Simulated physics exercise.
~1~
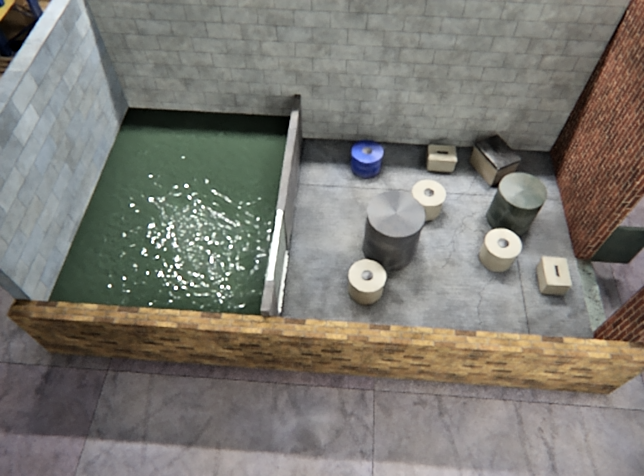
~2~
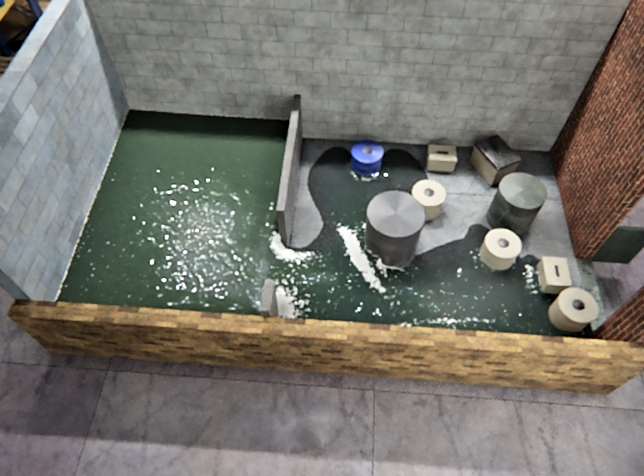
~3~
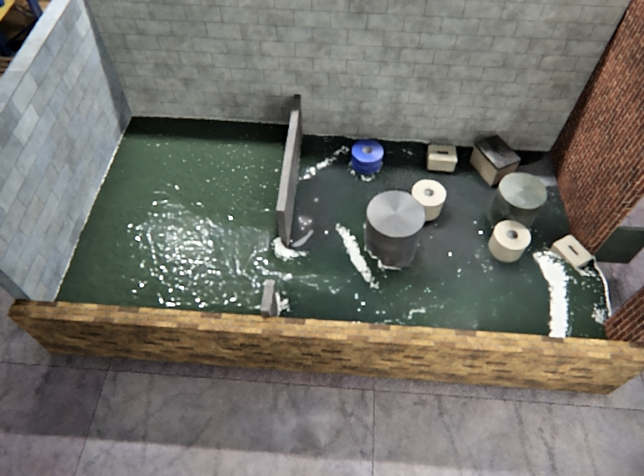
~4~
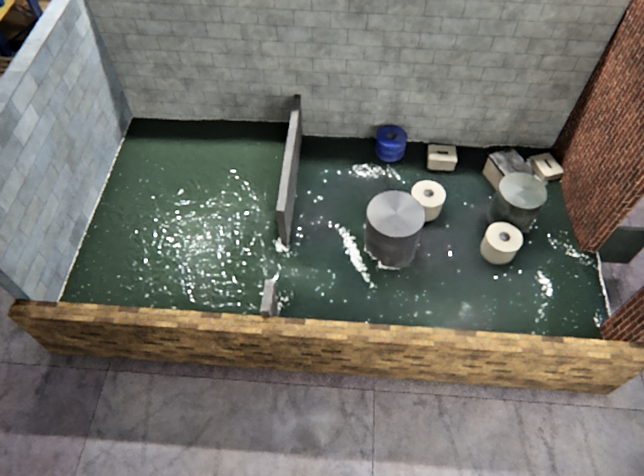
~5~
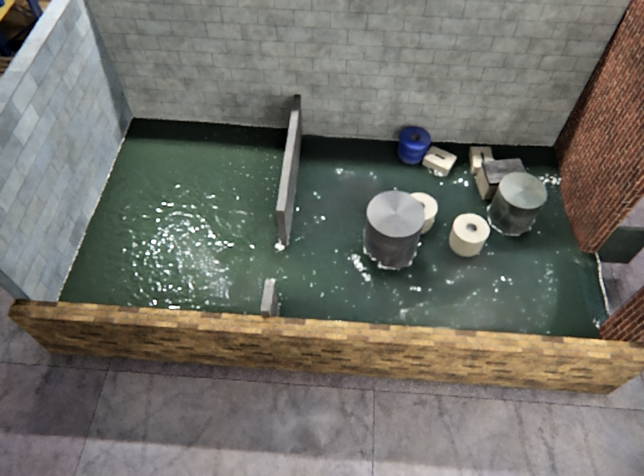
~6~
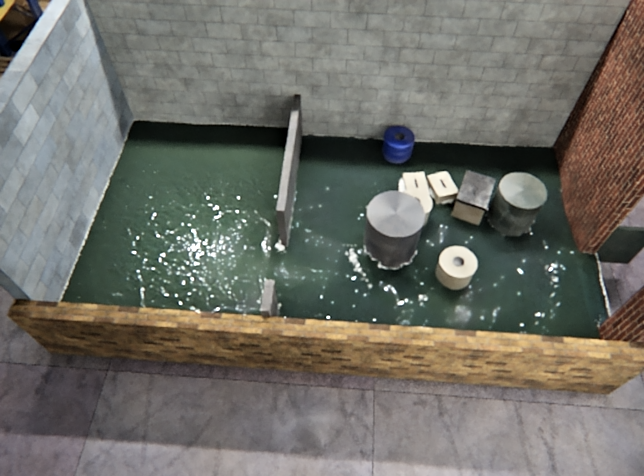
Green water burst through a gap in the dividing wall and flooded the dry room, pushing one pale round block to the right and out of sight, then the remaining loose blocks and blue tub shifted about, ending clustered around the fixed grey cylinders.
